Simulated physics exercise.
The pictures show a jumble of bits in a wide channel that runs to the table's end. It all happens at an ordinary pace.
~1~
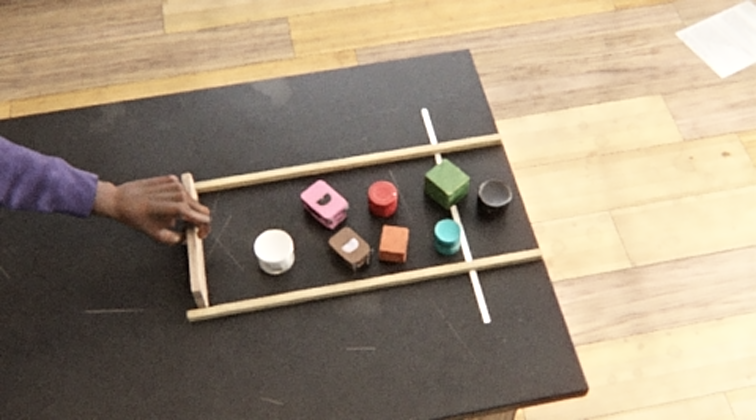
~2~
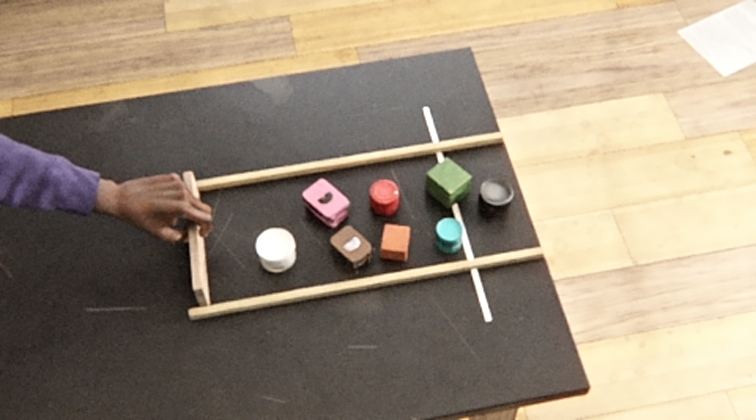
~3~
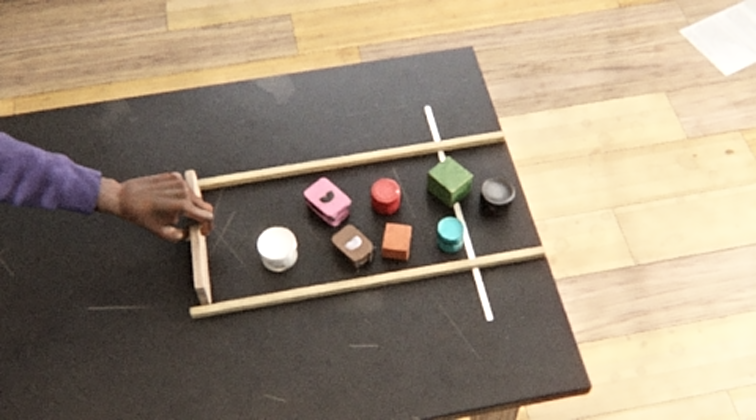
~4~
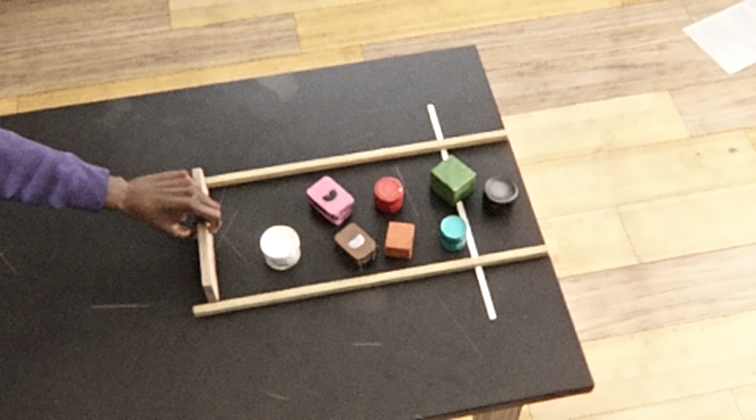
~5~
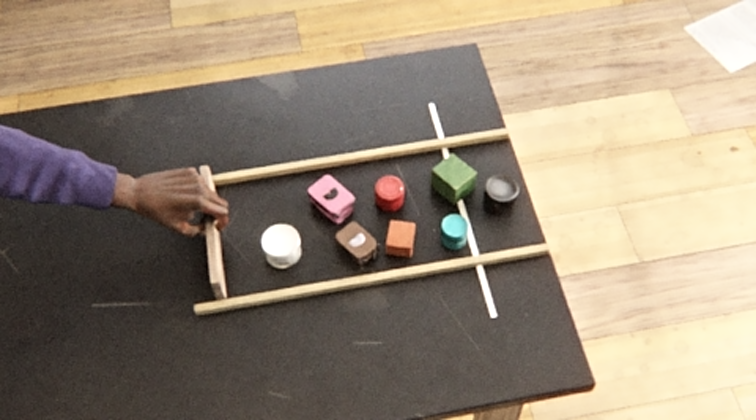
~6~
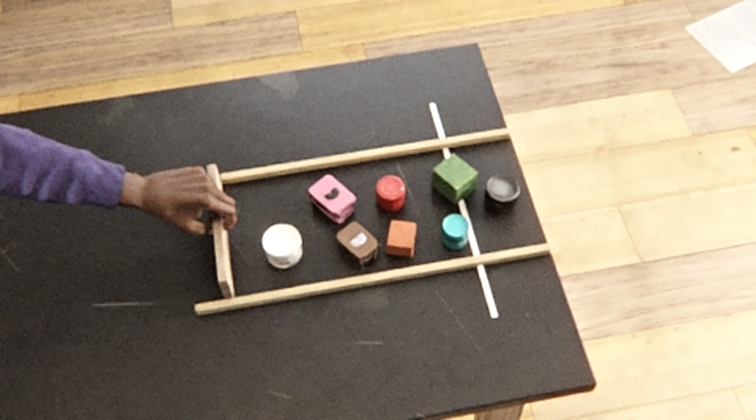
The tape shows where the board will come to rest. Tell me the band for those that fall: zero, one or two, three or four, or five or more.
The number that fall off is one or two.
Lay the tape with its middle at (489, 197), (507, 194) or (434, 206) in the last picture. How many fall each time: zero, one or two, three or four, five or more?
The falls would be three or four; five or over; none at all.
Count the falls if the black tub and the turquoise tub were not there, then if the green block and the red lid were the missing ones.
0 in the first case, 1 in the second.
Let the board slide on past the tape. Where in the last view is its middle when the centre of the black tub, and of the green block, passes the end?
About (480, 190), and (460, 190) for the other.
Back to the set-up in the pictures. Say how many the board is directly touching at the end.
It touches 2.
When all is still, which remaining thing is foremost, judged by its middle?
It is the green block.
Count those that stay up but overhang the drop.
That would be 2.
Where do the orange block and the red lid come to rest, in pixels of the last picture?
The orange block stops around (538, 228); the red lid around (496, 172).
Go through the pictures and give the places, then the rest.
Black tub (494, 199); green block (446, 184); turquoise tub (448, 238); board (194, 240); tape (453, 207), in the first picture.
Green block (448, 183); brown case (352, 250), in the second picture.
Turquoise tub (451, 235); red lid (386, 197), in the third picture.
Black tub (500, 196); pink case (330, 201), in the fourth picture.
Green block (453, 179); orange block (401, 239), in the fifth picture.
Black tub (502, 194); green block (454, 179); turquoise tub (455, 232); board (220, 231); tape (461, 202), in the sixth picture.
A little later, none off yet; black tub at rest near (502, 194); green block at rest near (454, 179); turquoise tub at rest near (455, 232).
Next, none off yet; black tub at rest near (502, 194); green block at rest near (454, 179); turquoise tub shifted a little near (471, 234).
Later still, none off yet; black tub at rest near (504, 195); green block shifted about its own width near (490, 169); turquoise tub shifted well along near (535, 225).
When it is over, the number that fall off is one or two; down, turquoise tub.
